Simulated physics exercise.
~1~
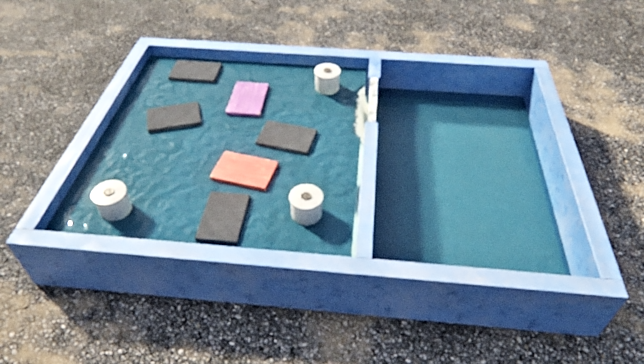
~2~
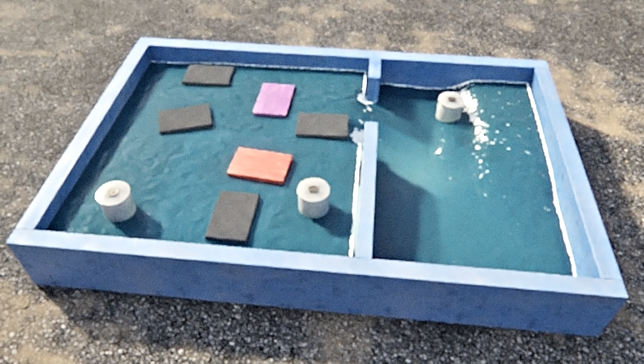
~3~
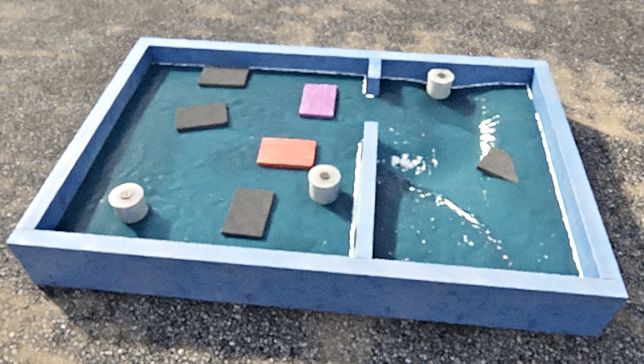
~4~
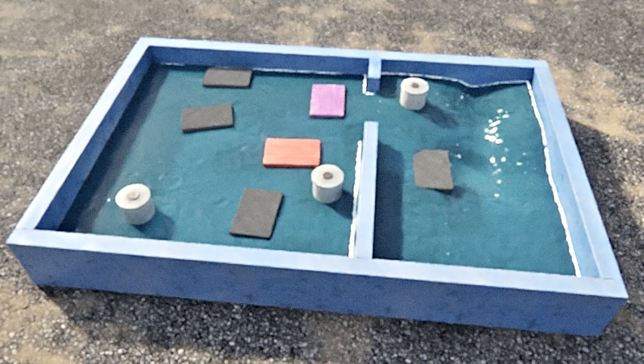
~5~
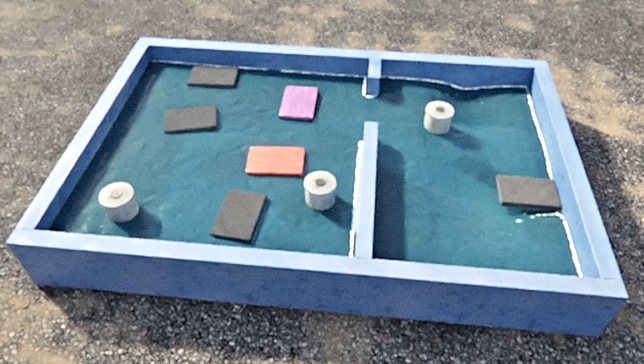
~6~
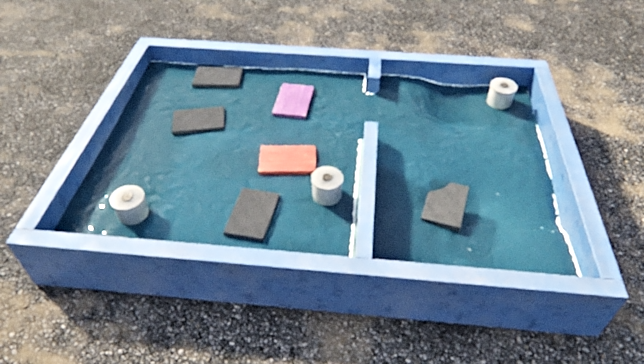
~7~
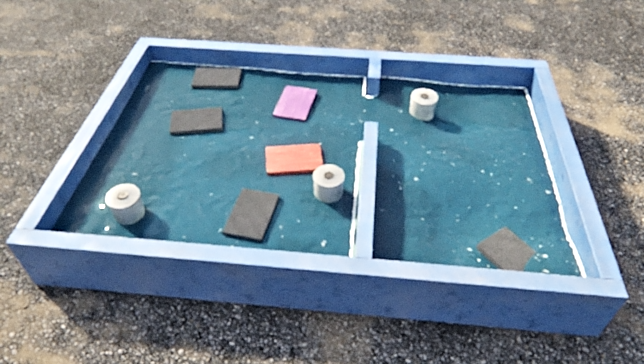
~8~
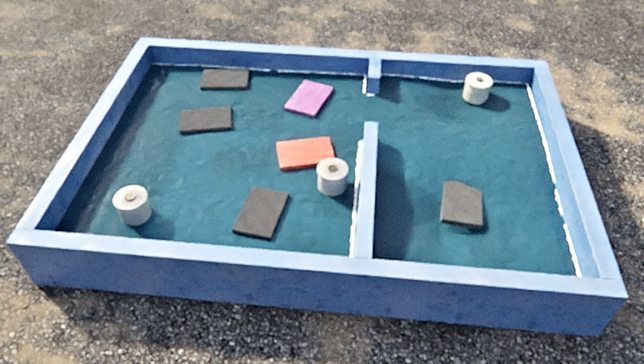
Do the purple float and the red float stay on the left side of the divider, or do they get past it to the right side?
They both stay on the left side. The purple float stops short of the gap, and the red float is held back beside the divider.
